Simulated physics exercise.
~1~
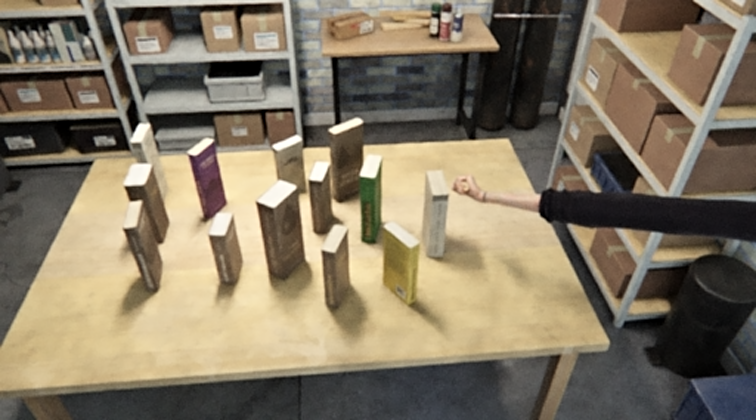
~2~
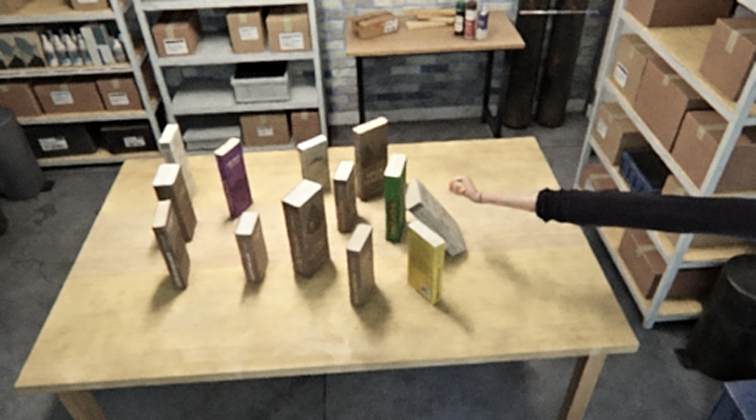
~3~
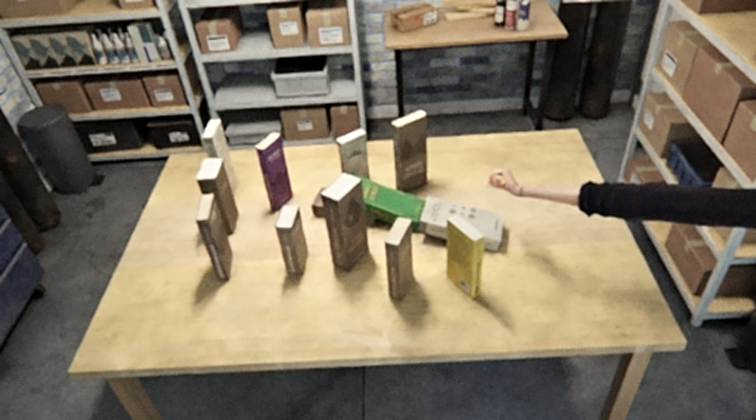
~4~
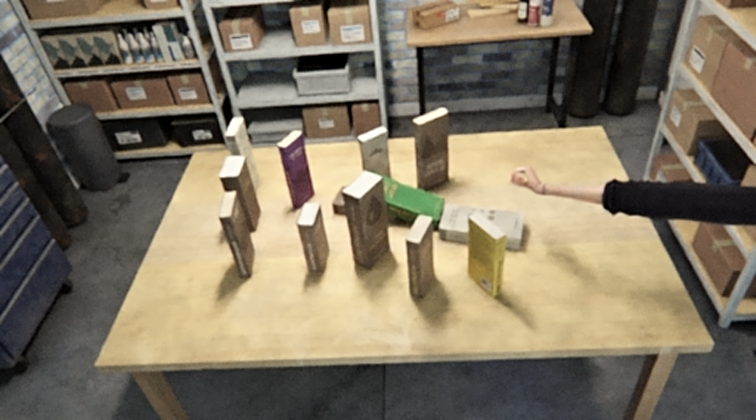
A pale grey book at the right of a group of thick books, standing on end on a wooden table, begins to tip left beside an outstretched hand. It leans toward the green book next to it while the others still stand. The green book then goes over to the left, and a brown book beyond it falls too. All three come to rest on the table in a line, while the hand stays near the right side and the view drifts slightly left. The purple and yellow books remain upright, among ten left standing.
